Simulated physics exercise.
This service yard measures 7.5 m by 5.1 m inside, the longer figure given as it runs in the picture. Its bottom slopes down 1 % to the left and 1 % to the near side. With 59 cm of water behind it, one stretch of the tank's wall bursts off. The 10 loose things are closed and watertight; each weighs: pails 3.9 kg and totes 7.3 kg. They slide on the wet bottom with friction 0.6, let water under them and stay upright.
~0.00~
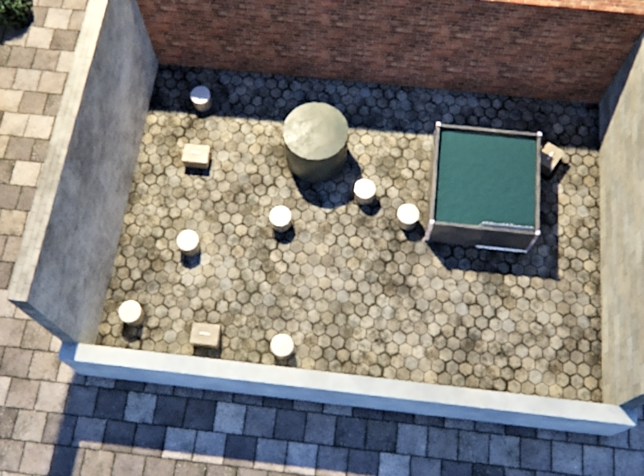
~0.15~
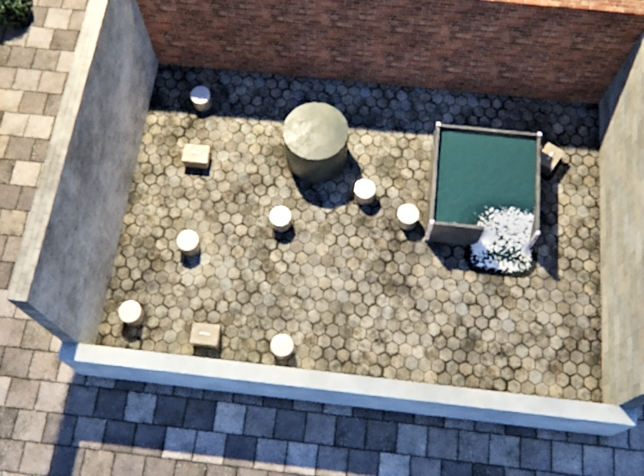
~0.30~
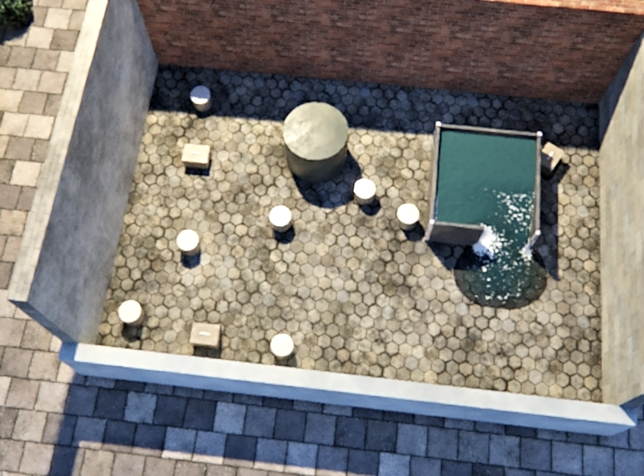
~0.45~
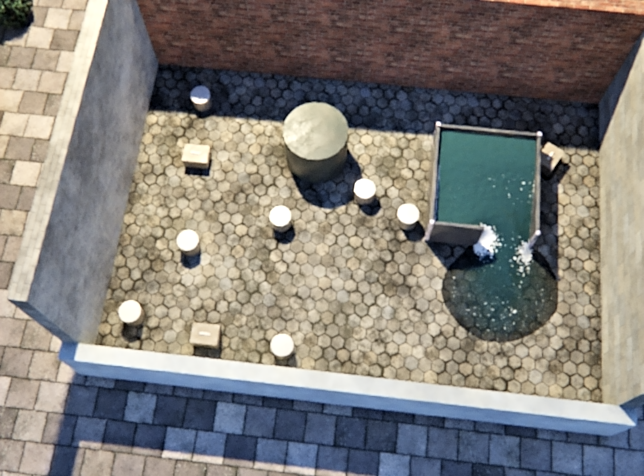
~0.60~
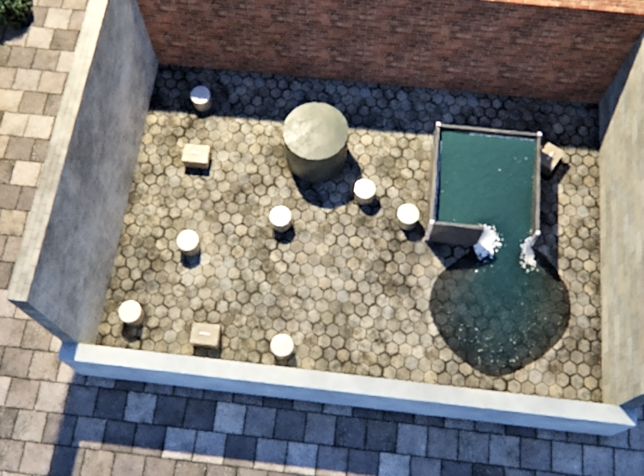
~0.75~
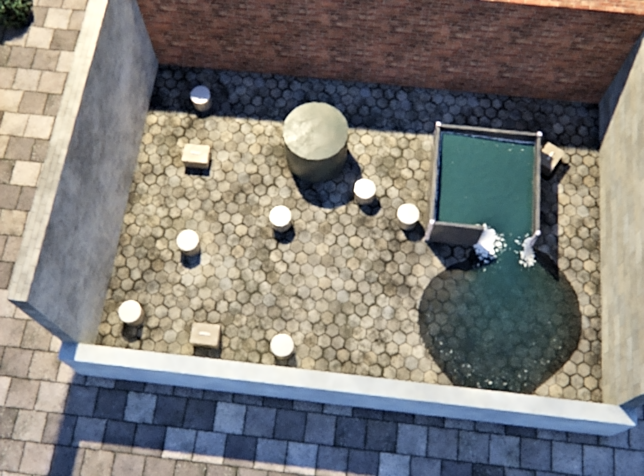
A walled yard paved in hexagonal stones, with a brick wall at the back, is seen from a fixed, high viewpoint. White pails and tan boxes stand around a large olive-grey cylinder, with a square tank of green water at right. Part of the tank's near side gives way in white foam, and water pours out, spreading in a widening, rounded dark-green pool towards the near wall, while the pails and boxes stay still.
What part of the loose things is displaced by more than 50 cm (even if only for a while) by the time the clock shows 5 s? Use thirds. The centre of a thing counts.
That comes to under a third.
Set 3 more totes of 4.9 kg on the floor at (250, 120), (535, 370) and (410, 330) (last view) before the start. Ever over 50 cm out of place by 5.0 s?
In turn: Under, past it, past it.
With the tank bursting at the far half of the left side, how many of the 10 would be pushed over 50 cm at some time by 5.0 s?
In that case 6 of them.
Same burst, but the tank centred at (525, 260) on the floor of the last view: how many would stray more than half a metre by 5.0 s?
Then 3.
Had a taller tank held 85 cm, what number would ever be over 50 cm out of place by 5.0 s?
Then 5.
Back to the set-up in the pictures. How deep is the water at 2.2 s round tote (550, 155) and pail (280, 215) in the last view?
Roughly 1 and 0 cm.
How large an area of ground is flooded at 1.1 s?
Roughly 8.0 m2.
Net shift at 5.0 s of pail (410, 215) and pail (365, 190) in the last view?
In that order: 0 cm, 0 cm.
After 1.1 s 0 of 10 are over 50 cm from their spots; 0 afloat.
After 2.2 s 0 of 10 are over 50 cm from their spots; 0 afloat.
After 3.5 s 1 of 10 are over 50 cm from their spots; 0 afloat.
After 5.0 s 2 of 10 are over 50 cm from their spots, and 2 have been at some point; 0 afloat.
